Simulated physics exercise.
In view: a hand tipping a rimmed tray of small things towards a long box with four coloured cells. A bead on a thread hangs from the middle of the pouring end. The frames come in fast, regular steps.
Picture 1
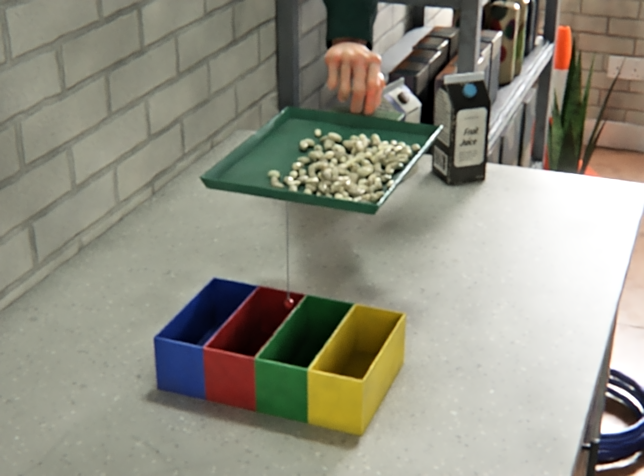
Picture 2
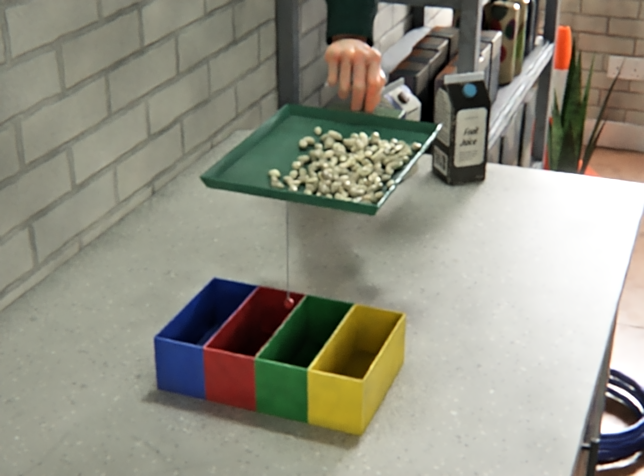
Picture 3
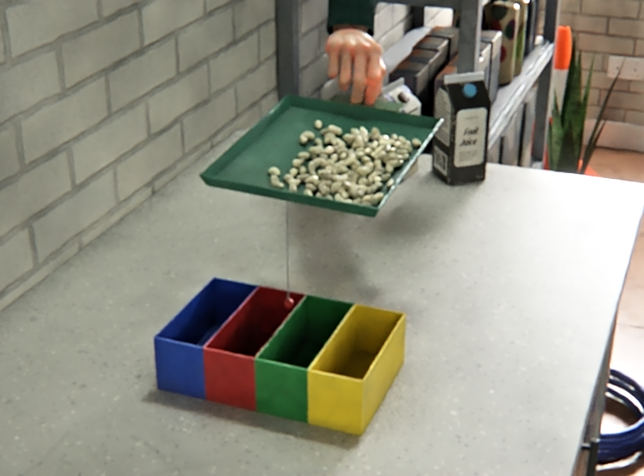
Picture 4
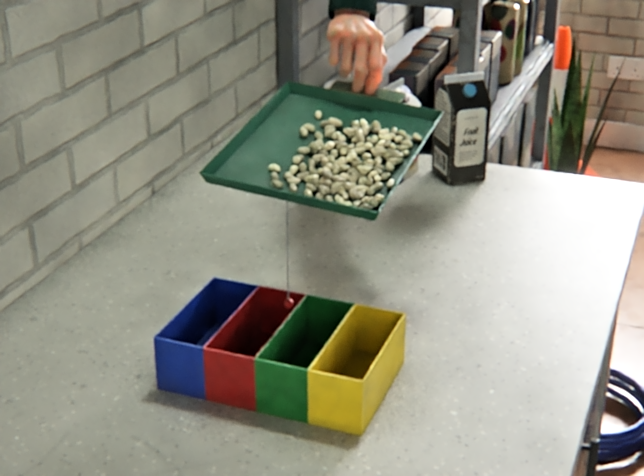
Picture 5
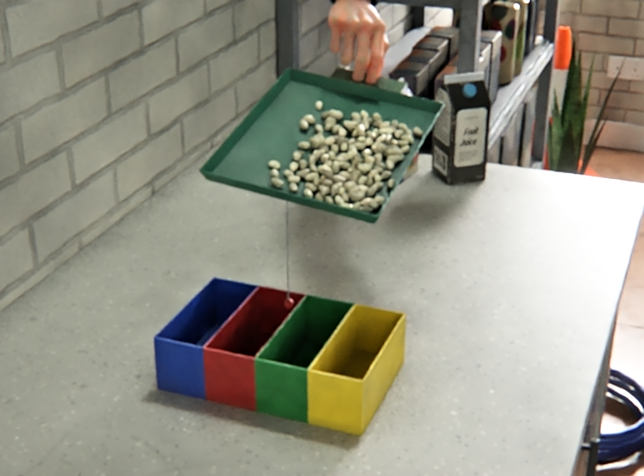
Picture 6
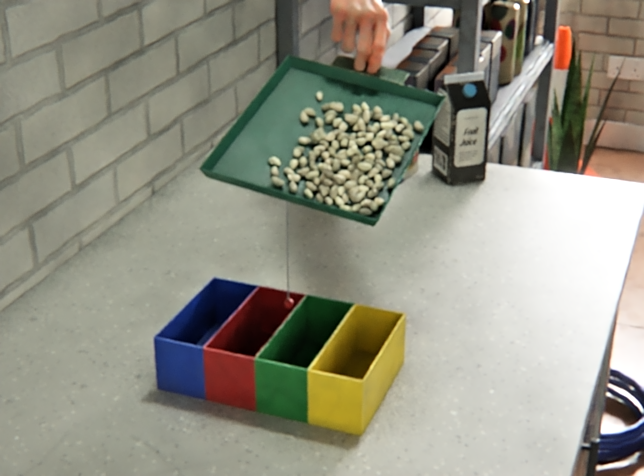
On a grey counter, a hand gradually tilts a green tray of pale beans above coloured cells.
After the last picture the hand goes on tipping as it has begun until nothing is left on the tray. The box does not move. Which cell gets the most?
The yellow cell gets the most.
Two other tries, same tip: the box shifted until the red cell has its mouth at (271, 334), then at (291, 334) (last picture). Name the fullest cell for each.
The first try: Yellow. The second: The green one.
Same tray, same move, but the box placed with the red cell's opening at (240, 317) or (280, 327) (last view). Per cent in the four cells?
About 60 and 100 per cent.
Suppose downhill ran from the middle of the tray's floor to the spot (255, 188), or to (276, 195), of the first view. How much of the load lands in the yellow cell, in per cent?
First some 0, then 10 per cent.
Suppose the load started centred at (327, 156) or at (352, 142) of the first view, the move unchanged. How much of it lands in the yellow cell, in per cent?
Near 70 % and 70 %.
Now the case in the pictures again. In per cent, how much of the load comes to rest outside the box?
It comes to 10 per cent or so.
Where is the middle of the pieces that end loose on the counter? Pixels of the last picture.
Around (445, 421).
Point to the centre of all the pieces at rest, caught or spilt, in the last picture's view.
Roughly at (359, 387).
Soon, tray tipped steeply; all on the tray.
A while on, tray tipped right over; about a quarter on the tray; about a quarter in the yellow cell; a stray few in the green cell; about half falling or outside the box.
Towards the end, tray tipped past a quarter turn; most in the yellow cell; a small part in the green cell; a small part falling or outside the box.
Finally, tray tipped past a quarter turn; most in the yellow cell; a small part in the green cell; none in the red cell; none in the blue cell; a small part outside the box.
